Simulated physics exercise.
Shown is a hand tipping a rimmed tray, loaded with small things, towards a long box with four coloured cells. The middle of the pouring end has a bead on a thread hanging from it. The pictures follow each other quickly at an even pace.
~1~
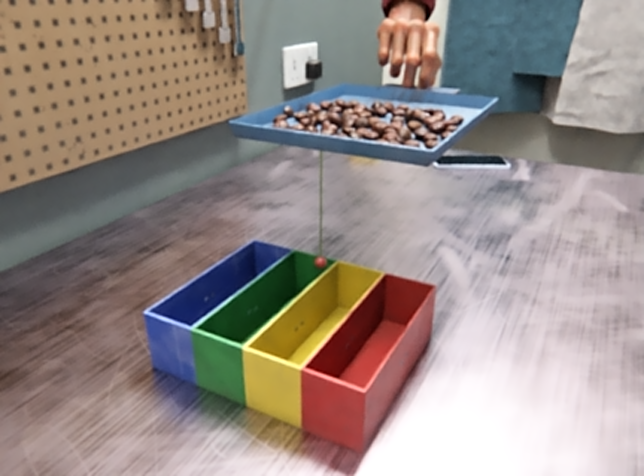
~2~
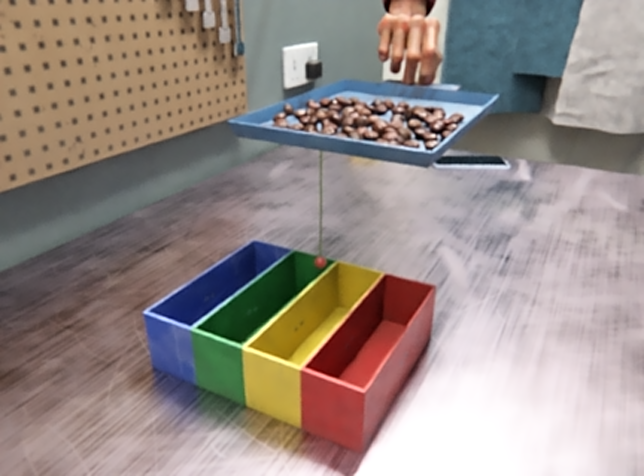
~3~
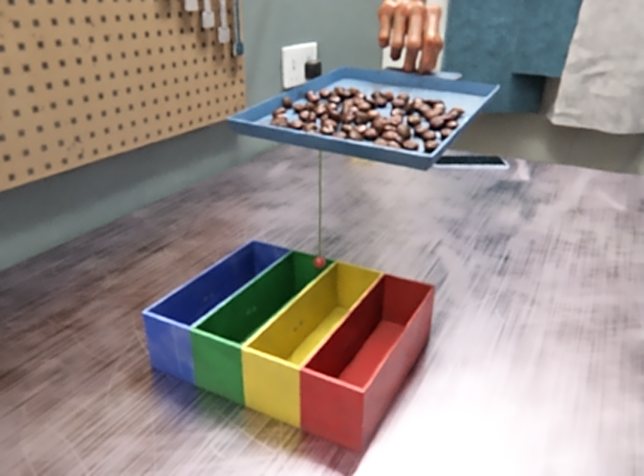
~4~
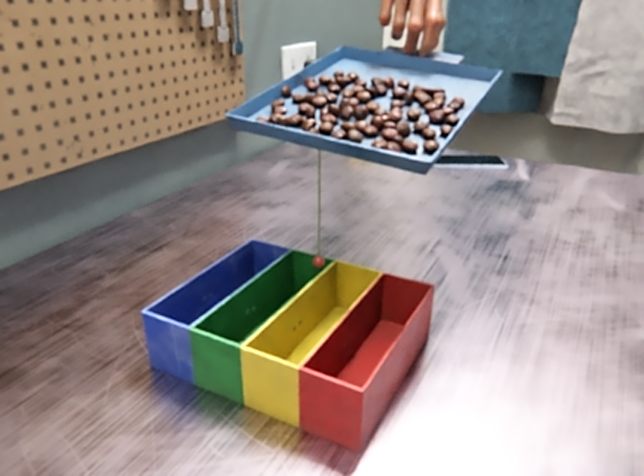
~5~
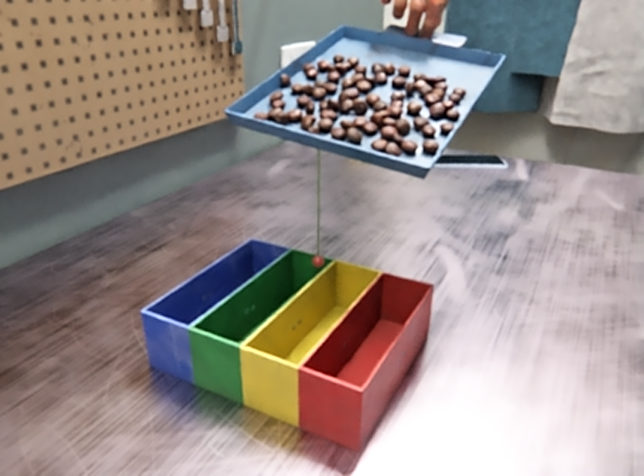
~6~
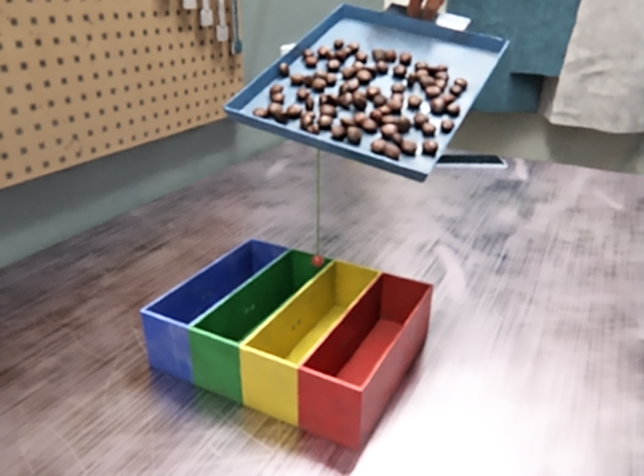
Above four coloured cells on a table, a hand steadily tilts a blue tray of brown pieces.
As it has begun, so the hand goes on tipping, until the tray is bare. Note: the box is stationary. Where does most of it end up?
Most ends up in the red cell.
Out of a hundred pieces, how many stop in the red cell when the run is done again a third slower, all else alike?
That works out at roughly 60 per cent.
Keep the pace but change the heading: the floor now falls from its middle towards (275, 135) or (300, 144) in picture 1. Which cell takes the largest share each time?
First try: The blue cell; second try: The blue one.
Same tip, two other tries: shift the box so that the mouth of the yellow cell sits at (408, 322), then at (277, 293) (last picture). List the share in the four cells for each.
The first comes to 100 percent and the second to 30 percent.
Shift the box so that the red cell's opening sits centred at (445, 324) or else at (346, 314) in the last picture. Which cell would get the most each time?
Try one: The yellow cell; try two: The red one.
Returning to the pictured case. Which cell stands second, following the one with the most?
The yellow cell.
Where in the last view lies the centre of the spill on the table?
At about (496, 416).
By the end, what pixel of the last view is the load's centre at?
I'd say the middle ends up at about (375, 363).
Just after the last frame, tray tipped steeply; every one on the tray.
A moment on, tray tipped past a quarter turn; about a tenth on the tray; roughly a third in the red cell; about a tenth in the yellow cell; roughly a third falling or outside the box.
Further on, tray tipped past a quarter turn; roughly two thirds in the red cell; roughly a quarter in the yellow cell; just a few in the green cell; roughly a quarter falling or outside the box.
When it is over, tray tipped past a quarter turn; roughly two thirds in the red cell; roughly a quarter in the yellow cell; just a few in the green cell; not one in the blue cell; roughly a quarter outside the box.
